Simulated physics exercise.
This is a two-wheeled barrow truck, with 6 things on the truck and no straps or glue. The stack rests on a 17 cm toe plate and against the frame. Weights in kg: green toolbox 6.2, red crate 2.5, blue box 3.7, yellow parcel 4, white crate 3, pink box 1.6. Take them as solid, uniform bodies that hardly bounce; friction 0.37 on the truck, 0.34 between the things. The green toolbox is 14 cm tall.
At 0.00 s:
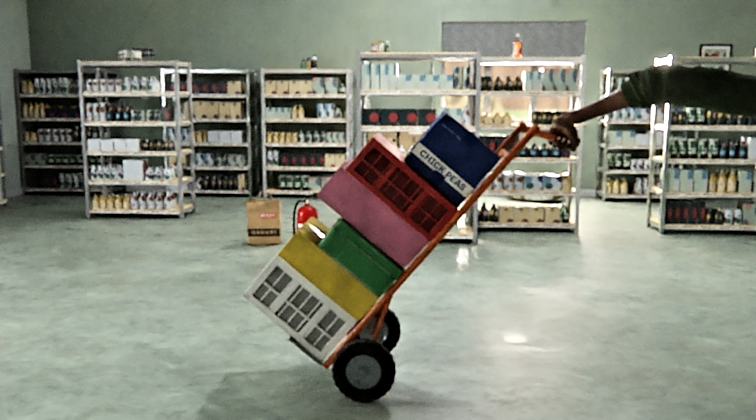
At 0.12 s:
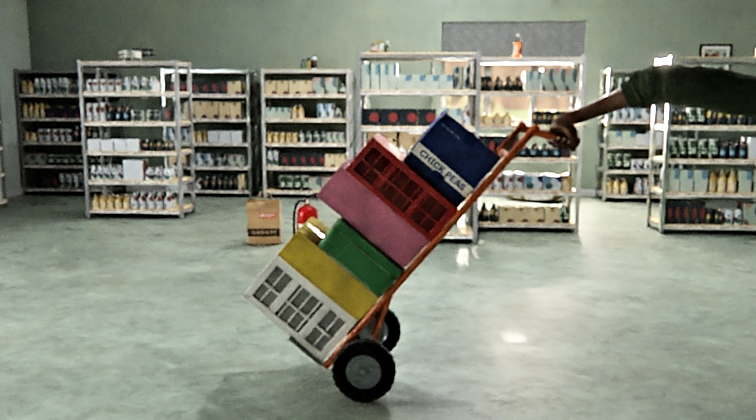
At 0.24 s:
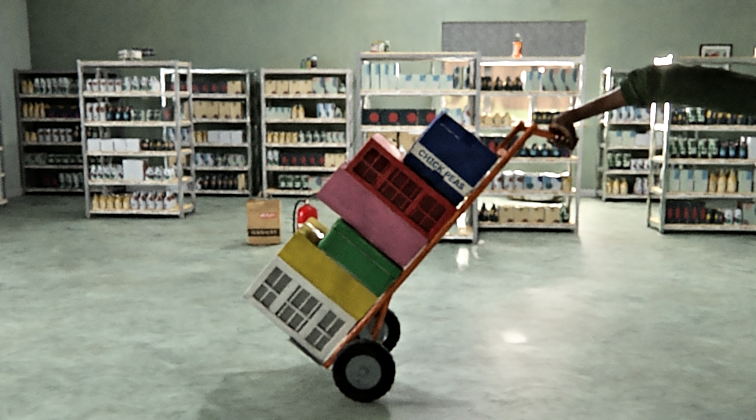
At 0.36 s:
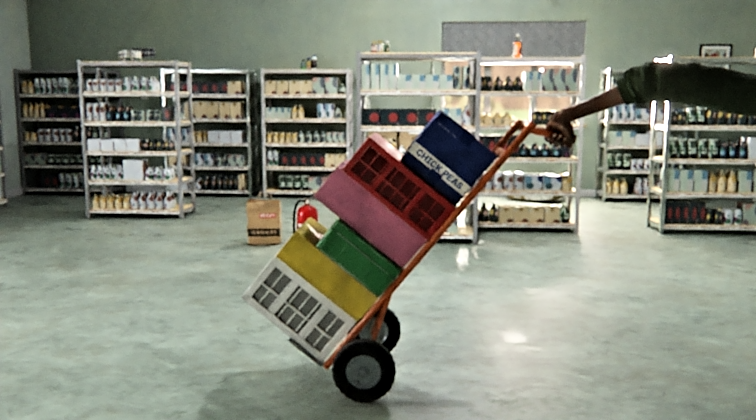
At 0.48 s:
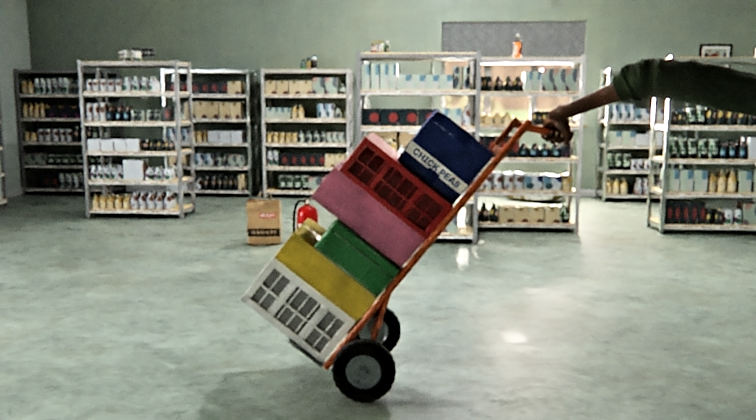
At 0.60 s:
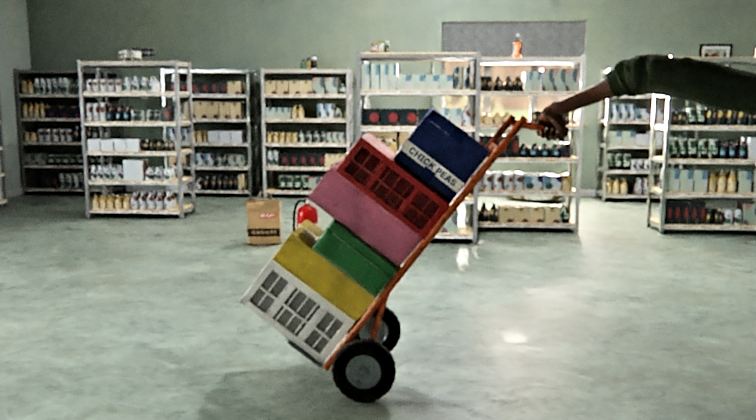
A tilted hand truck stacked with colourful boxes stayed almost still in a room lined with stocked shelves, while a hand gripping its handle from the right eased it very slightly more upright.
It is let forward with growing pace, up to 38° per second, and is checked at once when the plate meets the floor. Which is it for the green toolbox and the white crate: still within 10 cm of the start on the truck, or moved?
The green toolbox keeps its place, the white crate keeps its place.
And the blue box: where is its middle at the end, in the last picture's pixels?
Around (276, 151).
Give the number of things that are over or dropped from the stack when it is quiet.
0 of them.
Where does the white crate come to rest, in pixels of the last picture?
Around (288, 347).
After 1.50 s, 21° short of upright.
After 2.20 s, truck upright; blue box moved 3 cm; red crate moved 2 cm; pink box moved 2 cm.
After 2.30 s, truck upright; green toolbox moved 3 cm near (292, 274); blue box moved 8 cm; red crate moved 6 cm.
In the end (2.8 s), not toppled but over 10 cm from the start, blue box; the other 5 under 10 cm from the start. In the last view, green toolbox near (292, 274), white crate near (288, 347).
